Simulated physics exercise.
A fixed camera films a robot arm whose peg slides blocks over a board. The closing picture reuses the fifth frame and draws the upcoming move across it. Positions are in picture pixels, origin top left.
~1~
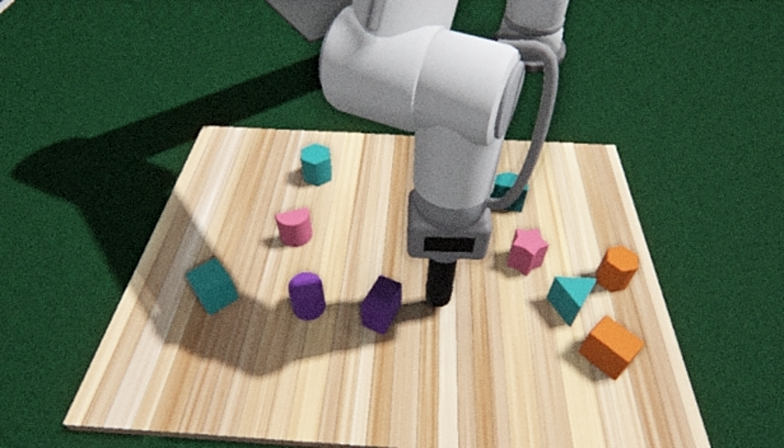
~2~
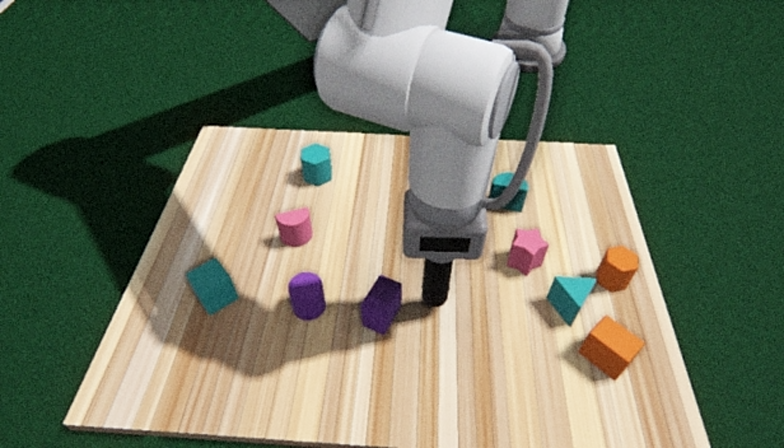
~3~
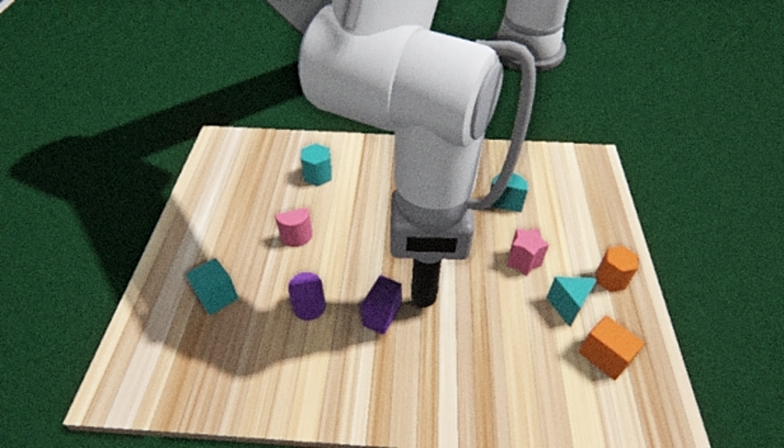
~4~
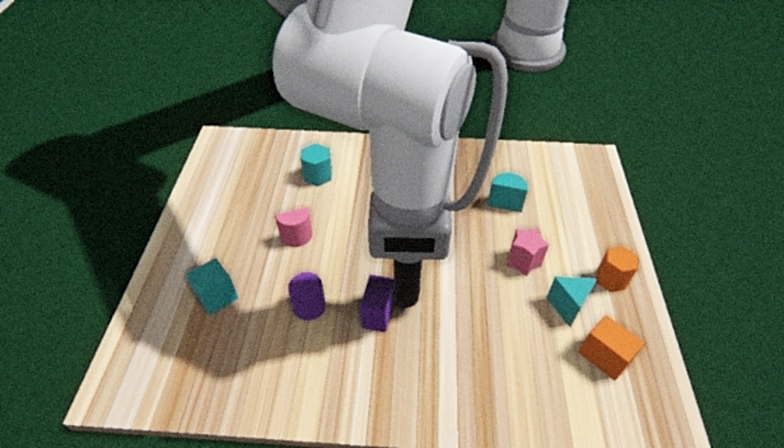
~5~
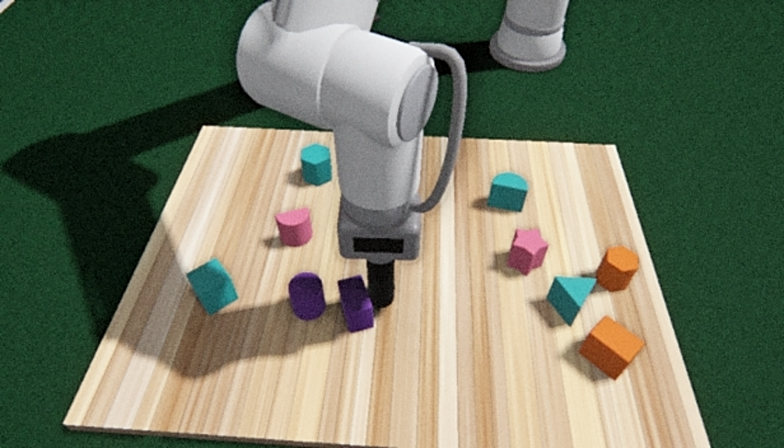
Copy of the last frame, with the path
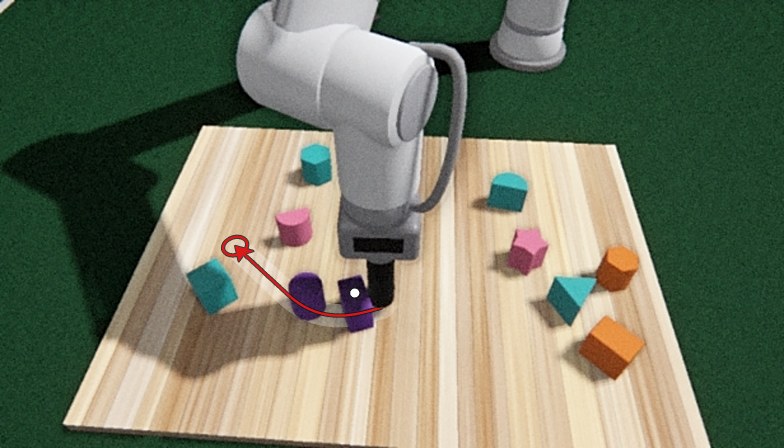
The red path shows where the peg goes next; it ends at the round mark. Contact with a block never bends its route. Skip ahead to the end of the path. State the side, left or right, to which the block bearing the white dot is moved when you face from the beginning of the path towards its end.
Goes left.
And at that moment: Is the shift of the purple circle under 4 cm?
I'd say no.
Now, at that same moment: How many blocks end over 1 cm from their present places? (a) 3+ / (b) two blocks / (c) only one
Letter a.
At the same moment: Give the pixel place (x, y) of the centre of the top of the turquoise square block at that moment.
Its top centre lands on (172, 283).
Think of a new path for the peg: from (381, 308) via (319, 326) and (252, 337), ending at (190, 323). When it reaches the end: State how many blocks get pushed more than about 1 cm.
Moved: More than two.
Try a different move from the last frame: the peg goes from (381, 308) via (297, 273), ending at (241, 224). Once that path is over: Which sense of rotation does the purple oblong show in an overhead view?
The block spins anticlockwise.
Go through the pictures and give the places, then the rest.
Lower end of the peg at (438, 297), tops of blocks, turquoise square block at (208, 275), pink half-round block at (293, 216), purple circle at (305, 285), purple oblong at (382, 293), in the first frame.
Peg at (435, 297), blocks as before, in the second frame.
Peg at (424, 298), blocks as before, in the third frame.
Peg at (406, 298), purple oblong at (377, 292), in the fourth frame.
Peg at (381, 298), turquoise square block at (208, 275), pink half-round block at (293, 216), purple circle at (305, 285), purple oblong at (355, 293), in the fifth frame.
The drawn path runs from (381, 308) by way of (318, 312) and (272, 280) to (235, 246); the dot is on the purple oblong.
The first path, step by step. One third of the way, peg at (316, 303); purple circle at (260, 279); purple oblong at (285, 293), turned 25° clockwise.
Two thirds of the way, peg at (269, 270); turquoise square block at (174, 282), turned 45° clockwise; purple circle at (210, 281); purple oblong at (241, 270), turned 20° anticlockwise.
At the end, peg at (232, 236); turquoise square block at (172, 283), turned 50° clockwise; pink half-round block not moved; purple circle at (208, 281); purple oblong at (239, 268), turned 30° anticlockwise.
